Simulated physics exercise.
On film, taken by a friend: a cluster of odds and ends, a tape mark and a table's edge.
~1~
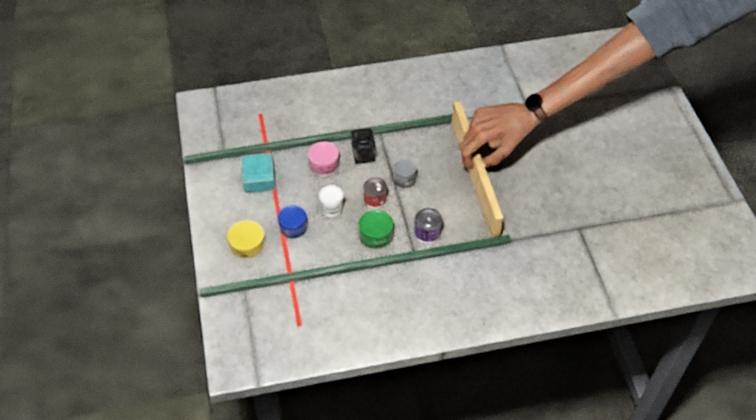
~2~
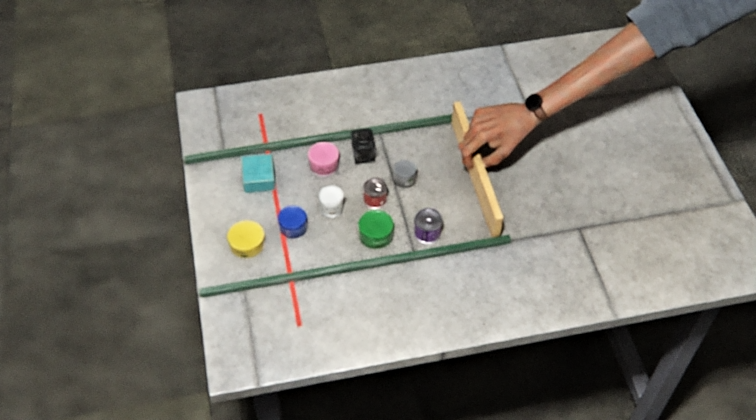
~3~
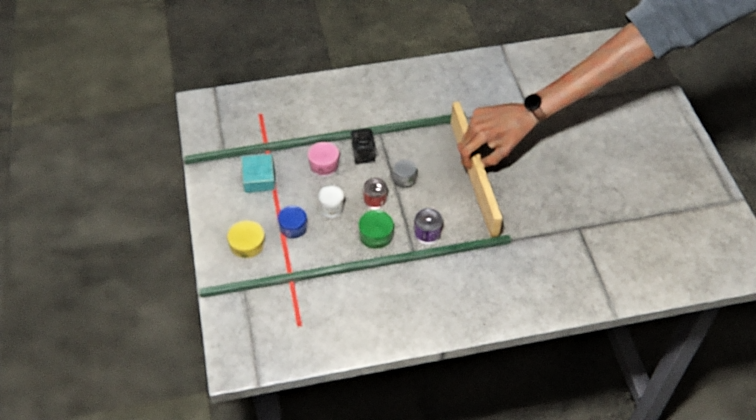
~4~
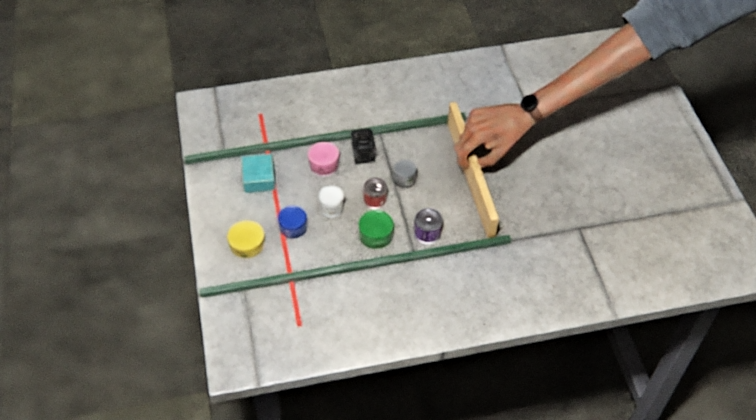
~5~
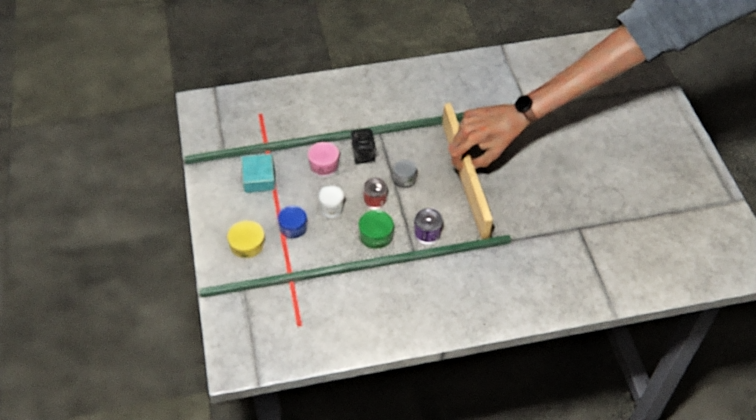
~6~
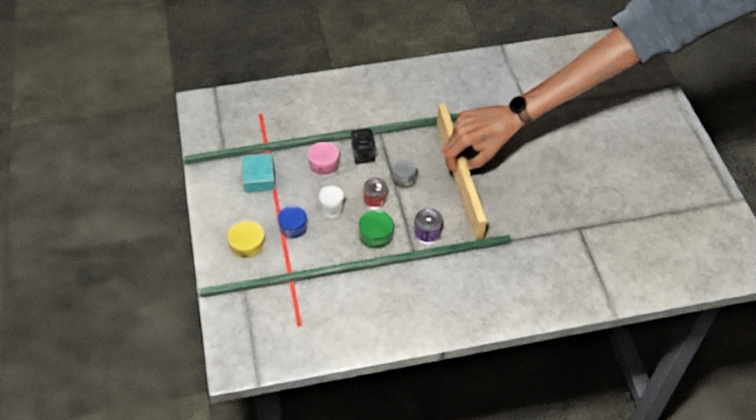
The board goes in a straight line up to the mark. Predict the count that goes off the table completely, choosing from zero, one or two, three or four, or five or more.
The count is zero.
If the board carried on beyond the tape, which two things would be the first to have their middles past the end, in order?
Going earliest first, it's the turquoise block and then the yellow tub.
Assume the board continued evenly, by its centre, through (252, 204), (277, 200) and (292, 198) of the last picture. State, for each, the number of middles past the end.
Over the end: 1, 0, 0.
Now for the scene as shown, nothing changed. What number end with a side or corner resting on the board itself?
Count: 5.
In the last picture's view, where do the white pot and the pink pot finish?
First at (243, 197); second at (235, 174).
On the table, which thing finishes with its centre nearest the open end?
Turquoise block.
Soon after, none off yet; yellow tub at rest near (246, 239); turquoise block at rest near (258, 173); blue tub at rest near (293, 222).
At rest, the number that fall off is zero.
